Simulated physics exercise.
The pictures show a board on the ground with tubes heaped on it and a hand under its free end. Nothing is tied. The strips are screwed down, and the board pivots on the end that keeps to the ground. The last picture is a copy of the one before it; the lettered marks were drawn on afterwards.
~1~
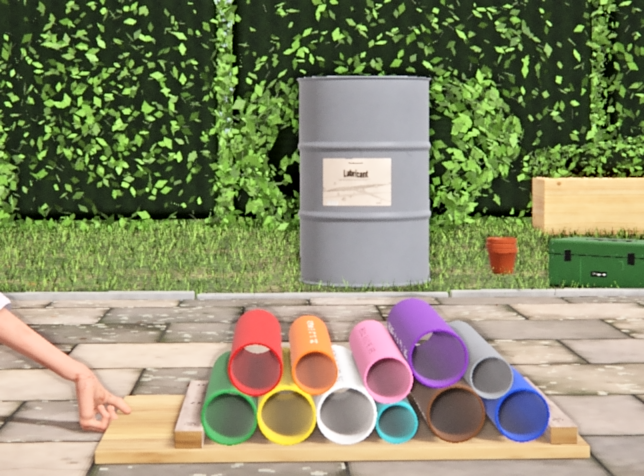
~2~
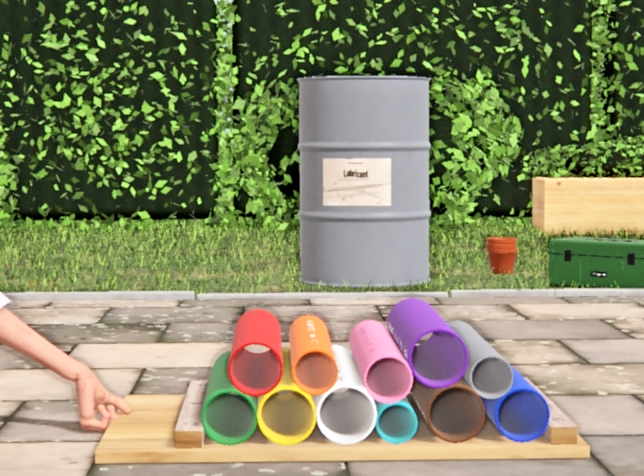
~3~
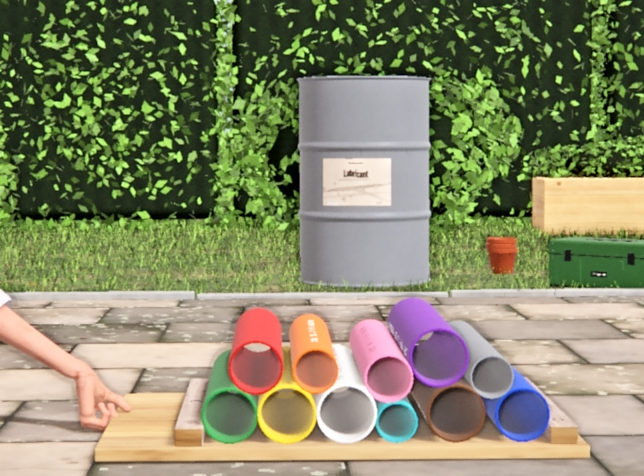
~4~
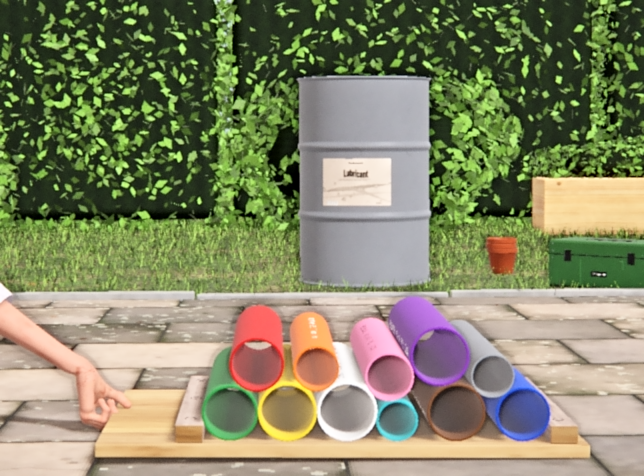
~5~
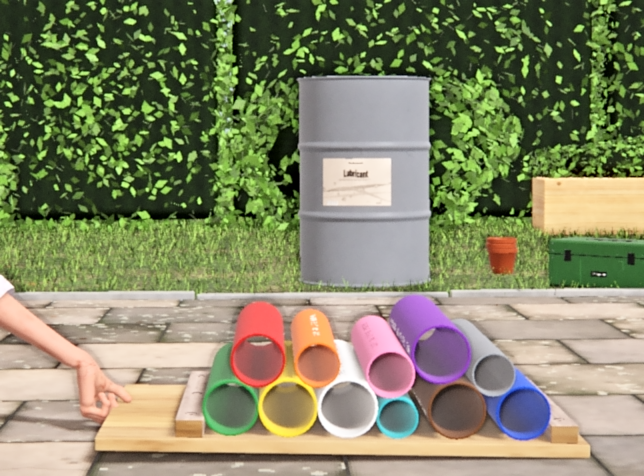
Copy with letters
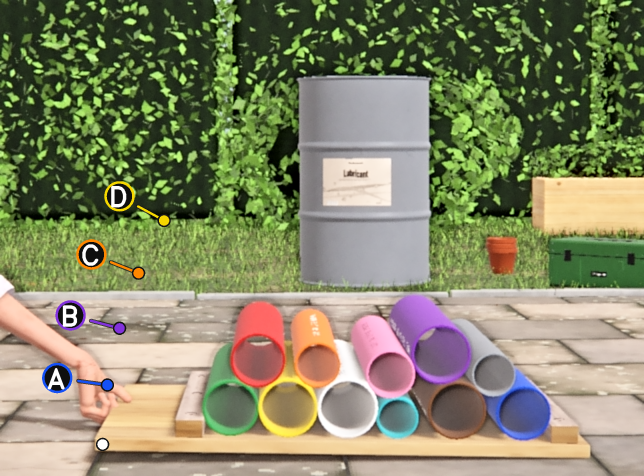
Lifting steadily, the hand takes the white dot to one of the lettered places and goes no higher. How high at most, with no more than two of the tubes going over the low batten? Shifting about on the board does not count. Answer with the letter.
No higher than D.
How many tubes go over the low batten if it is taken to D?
It comes to two.
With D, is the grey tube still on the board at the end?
No, with D.
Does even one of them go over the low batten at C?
Yes.
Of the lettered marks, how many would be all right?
The number is four.
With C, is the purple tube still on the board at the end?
No.
On the copy, A at (108, 385); B at (119, 328); C at (138, 273); D at (164, 220); the white dot at (103, 444).
On D. First, board at 17°.
Then, board at 29°.
Finally, board at 29°, two over the low batten (purple, grey).
By contrast, A none over the low batten; B two over the low batten (purple, grey); C two over the low batten (purple, grey).
